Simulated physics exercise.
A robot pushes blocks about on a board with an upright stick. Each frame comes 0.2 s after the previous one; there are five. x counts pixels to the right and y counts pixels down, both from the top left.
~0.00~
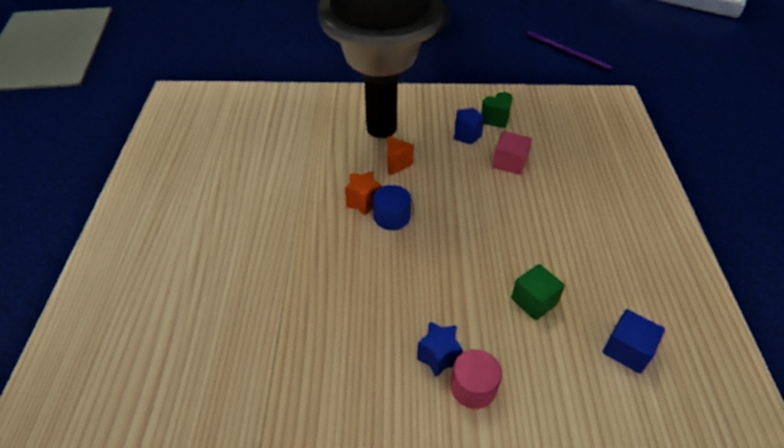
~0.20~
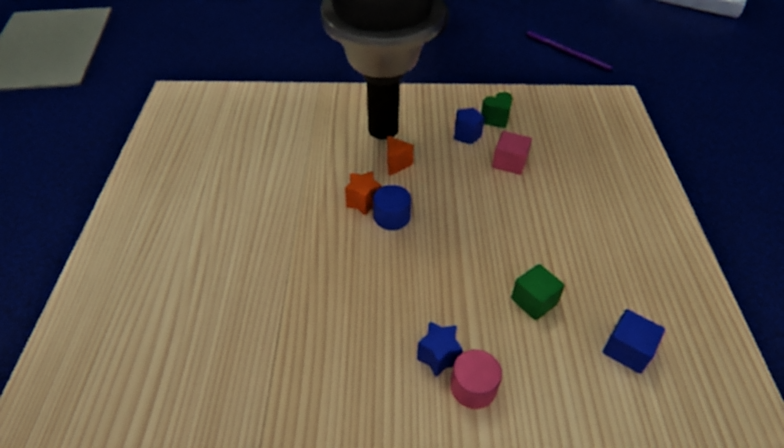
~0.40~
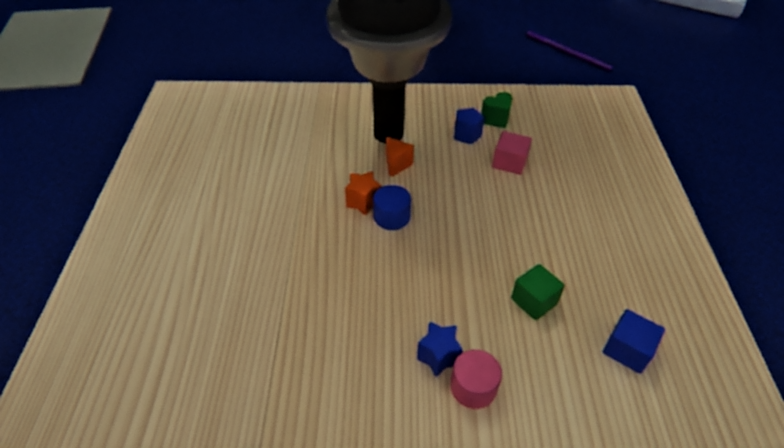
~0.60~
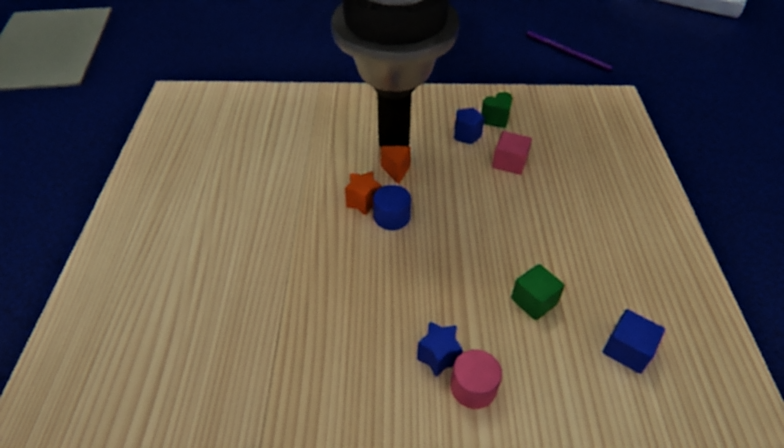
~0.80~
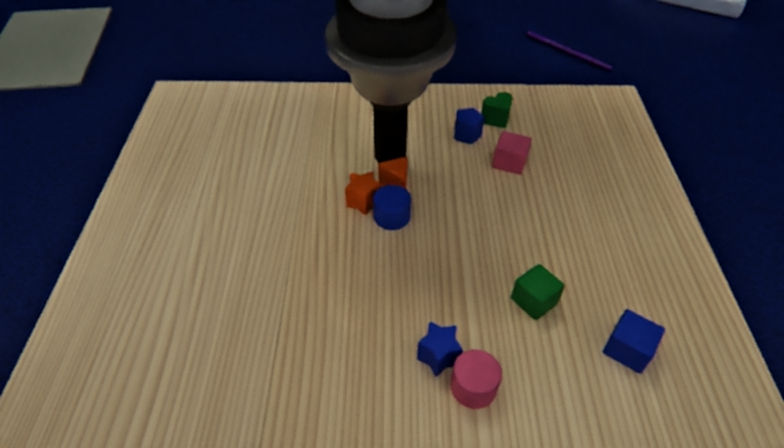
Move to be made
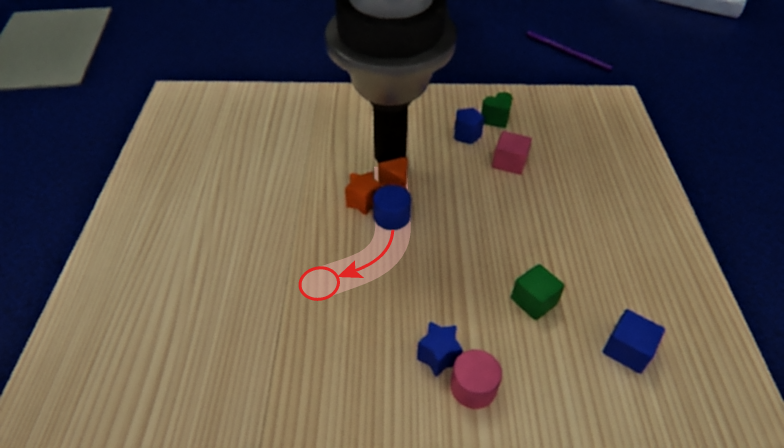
A pale wooden board lies on a dark blue surface, seen from above at an angle by a still camera. Orange star and triangular blocks sit near a blue round one at upper centre, with blue, green and pink blocks to the right and below. A robot's black stick drifts right, then moves toward the viewer, pushing the orange triangular block up close to the star and round blocks.
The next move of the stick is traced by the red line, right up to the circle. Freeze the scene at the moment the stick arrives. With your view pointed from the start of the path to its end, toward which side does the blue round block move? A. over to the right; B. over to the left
B.
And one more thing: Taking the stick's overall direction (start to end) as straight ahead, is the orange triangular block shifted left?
Going by the path, yes.
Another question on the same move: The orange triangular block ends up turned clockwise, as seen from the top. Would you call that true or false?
The statement is incorrect.
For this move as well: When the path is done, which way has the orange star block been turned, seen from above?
From the top, the block rotates clockwise.
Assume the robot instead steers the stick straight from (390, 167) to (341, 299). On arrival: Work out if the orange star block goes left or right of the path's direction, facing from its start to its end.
With start-to-end as forward, it shifts right.
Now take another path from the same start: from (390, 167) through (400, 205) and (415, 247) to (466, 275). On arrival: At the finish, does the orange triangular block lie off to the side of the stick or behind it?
Yes - that is the case.
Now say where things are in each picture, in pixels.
In the first picture, tip of the stick (382, 129), middles of tops, orange star block (363, 182), blue round block (392, 197), orange triangular block (397, 145).
In the second picture, stick (383, 130), nothing pushed.
In the third picture, stick (389, 134), nothing pushed.
In the fourth picture, stick (394, 143), orange triangular block (397, 152).
In the fifth picture, stick (390, 156), orange star block (363, 182), blue round block (392, 197), orange triangular block (396, 165).
The line goes from (390, 167) through (392, 209) and (380, 256) to (319, 283).
What follows on the original path. One third of the way, stick (392, 200); orange star block (360, 186), turned 30° clockwise; blue round block (398, 219); orange triangular block (423, 198), turned 30° anticlockwise.
Two thirds of the way, stick (380, 246); orange star block (360, 186), turned 30° clockwise; blue round block (401, 265); orange triangular block (424, 202), turned 65° anticlockwise.
At the end, stick (318, 273); orange star block (360, 186), turned 30° clockwise; blue round block (400, 267); orange triangular block (424, 202), turned 65° anticlockwise.
